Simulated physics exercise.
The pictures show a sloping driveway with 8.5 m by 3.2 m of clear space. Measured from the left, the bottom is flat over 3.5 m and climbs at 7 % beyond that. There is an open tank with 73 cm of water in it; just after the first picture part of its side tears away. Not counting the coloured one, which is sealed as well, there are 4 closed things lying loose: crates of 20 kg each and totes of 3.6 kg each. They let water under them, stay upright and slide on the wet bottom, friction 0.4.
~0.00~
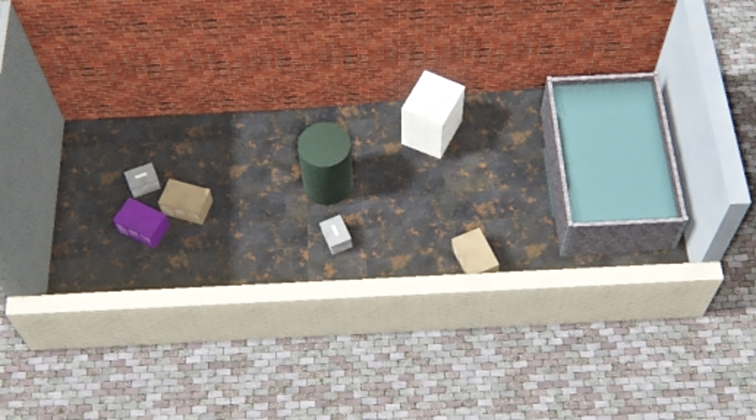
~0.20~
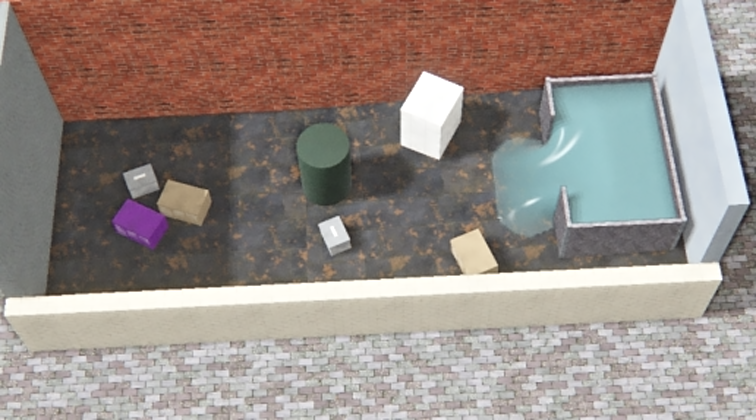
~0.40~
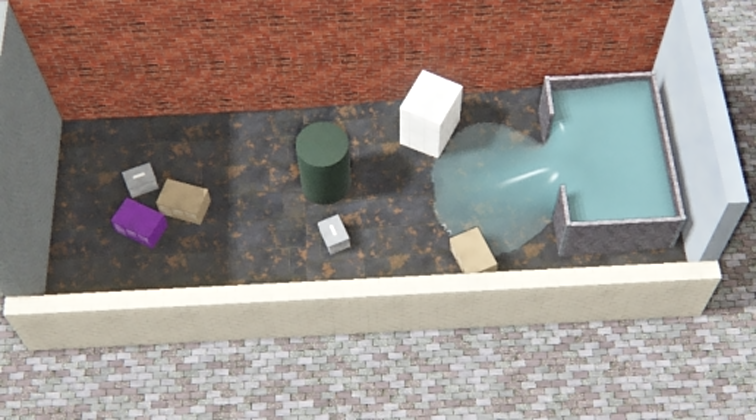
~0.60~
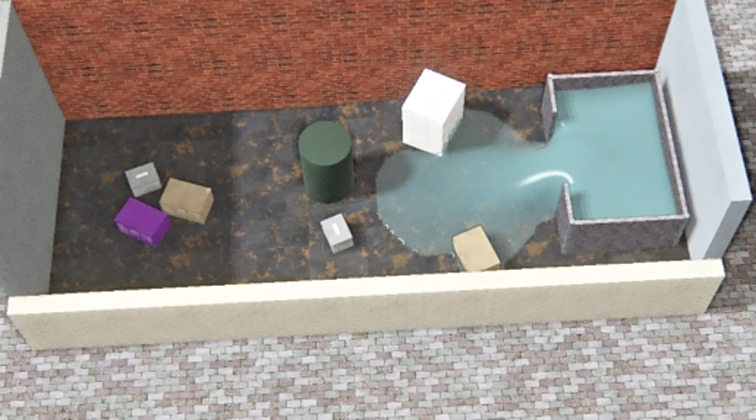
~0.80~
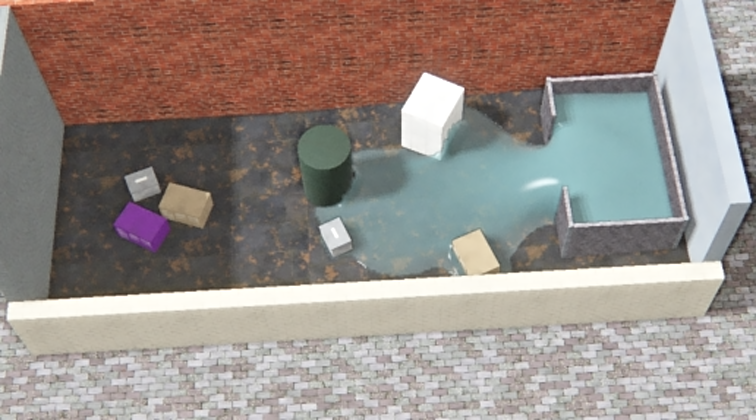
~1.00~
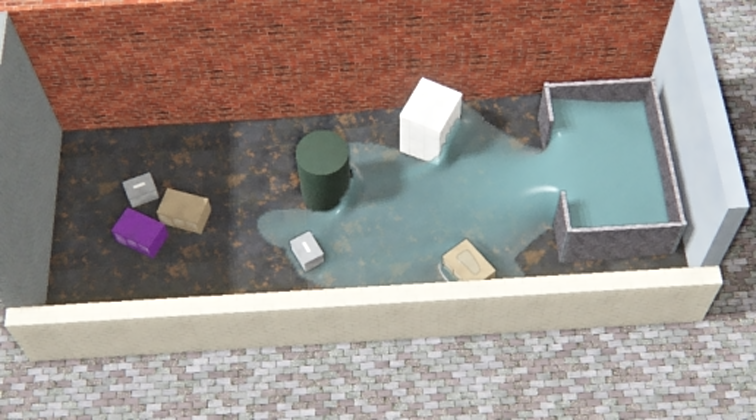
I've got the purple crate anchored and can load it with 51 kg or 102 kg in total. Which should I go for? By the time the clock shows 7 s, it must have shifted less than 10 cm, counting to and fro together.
The lighter one, 51 kg, is fine.
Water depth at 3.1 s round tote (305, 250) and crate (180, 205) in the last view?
Some 41 cm at the first, some 5 cm at the second.
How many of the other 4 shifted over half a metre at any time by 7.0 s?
The total is 4.
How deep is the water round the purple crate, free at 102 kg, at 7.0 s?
Something like 10 centimetres.
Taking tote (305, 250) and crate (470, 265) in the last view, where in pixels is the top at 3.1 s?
Near (47, 293) and (232, 293).
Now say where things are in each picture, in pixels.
The first frame shows the purple crate at (140, 218) rests on the ground; water covers 3.0 m2; 0 of 5 have shifted.
The second frame shows the purple crate at (138, 219) rests on the ground; water covers 4.1 m2; 0 of 5 have shifted.
The third frame shows the purple crate at (137, 218) rests on the ground; 5.6 m2 under water; 0 of 5 have shifted.
The fourth frame shows the purple crate at (141, 217) rests on the ground; water covers 7.0 m2; 0 of 5 have shifted.
The fifth frame shows the purple crate at (140, 222), on the bottom; water covers 8.5 m2; 0 of 5 have shifted.
The sixth frame shows the purple crate at (138, 227), on the bottom; 10.5 m2 under water; 2 of 5 have shifted.
After 1.4 s the purple crate would be 0 cm from its start with 51 kg and 0 cm from its start with 102 kg; 0 cm of water round it then.
After 3.1 s the purple crate would be 0 cm from its start with 51 kg and 0 cm from its start with 102 kg; 4 cm of water round it then.
After 4.9 s the purple crate would be 0 cm from its start with 51 kg and 0 cm from its start with 102 kg; 11 cm of water round it then.
After 7.0 s the purple crate would be 0 cm from its start with 51 kg and 0 cm from its start with 102 kg; 10 cm of water round it then.
